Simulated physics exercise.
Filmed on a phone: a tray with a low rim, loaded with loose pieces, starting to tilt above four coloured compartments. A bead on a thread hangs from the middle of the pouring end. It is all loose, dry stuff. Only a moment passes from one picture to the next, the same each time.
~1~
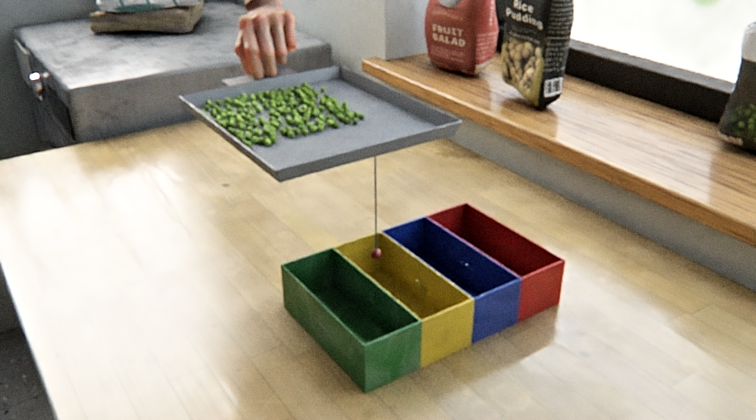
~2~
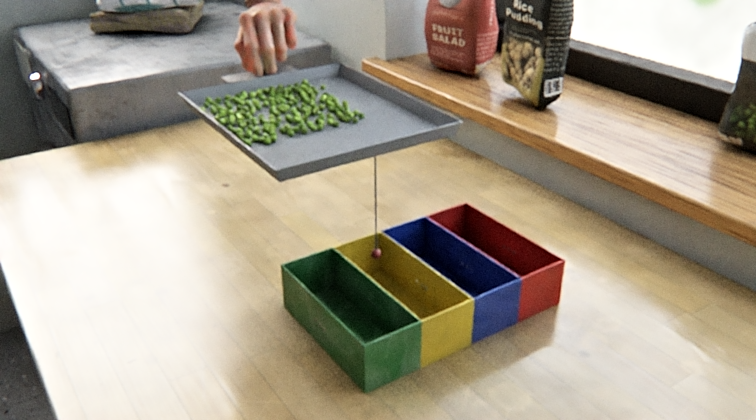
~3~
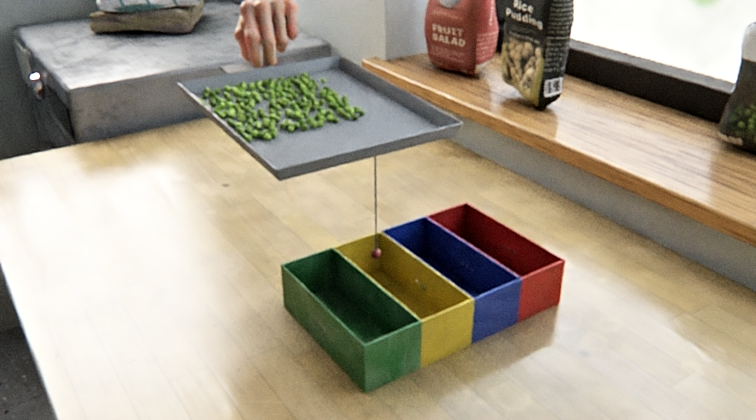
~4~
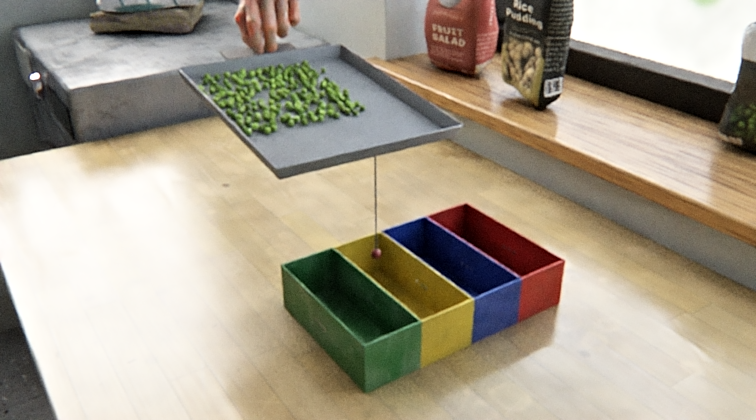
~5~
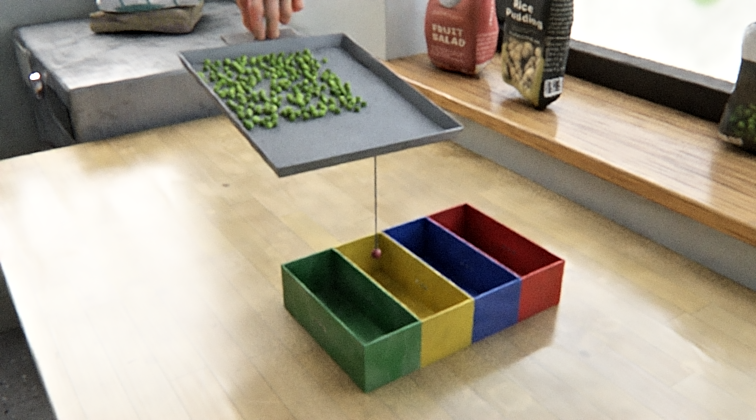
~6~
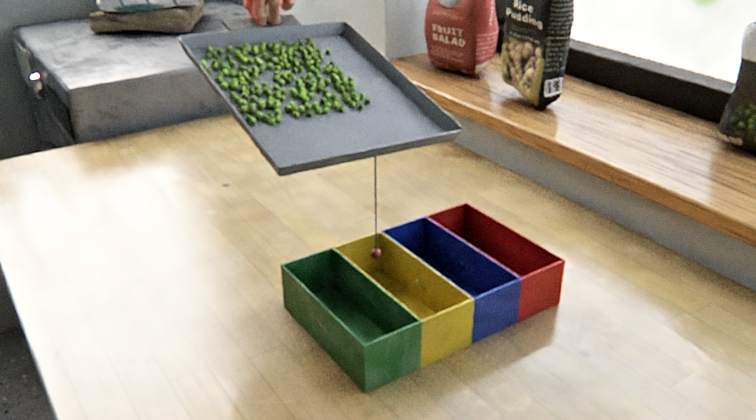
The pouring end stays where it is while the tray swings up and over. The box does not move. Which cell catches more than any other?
It favours the blue compartment.
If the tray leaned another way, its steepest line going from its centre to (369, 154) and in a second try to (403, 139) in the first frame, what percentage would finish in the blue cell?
Roughly 10 per cent, and 70 per cent.
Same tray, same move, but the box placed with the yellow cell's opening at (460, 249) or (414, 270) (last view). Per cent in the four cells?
First some 80, then 100 per cent.
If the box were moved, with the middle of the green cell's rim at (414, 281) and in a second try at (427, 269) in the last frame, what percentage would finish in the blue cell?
First some 10, then 0 per cent.
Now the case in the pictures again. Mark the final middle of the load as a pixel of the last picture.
Roughly at (450, 311).
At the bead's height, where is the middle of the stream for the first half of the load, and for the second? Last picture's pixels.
First near (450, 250), later near (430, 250).
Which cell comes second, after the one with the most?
It is yellow.
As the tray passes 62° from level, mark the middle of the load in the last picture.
Near (415, 154).
Soon after the last picture, tray tipped steeply; about two thirds on the tray; a small part in the blue cell; a small part in the yellow cell; a small part in the red cell; a small part in the green cell; a small part falling or outside the box.
A little later, tray tipped past a quarter turn; about half in the blue cell; about a quarter in the yellow cell; a small part in the green cell; a small part in the red cell; a small part falling or outside the box.
Later still, tray tipped past a quarter turn; about half in the blue cell; about a third in the yellow cell; a small part in the green cell; a small part in the red cell.
At rest, tray tipped past a quarter turn; about half in the blue cell; about a third in the yellow cell; a small part in the green cell; a small part in the red cell.
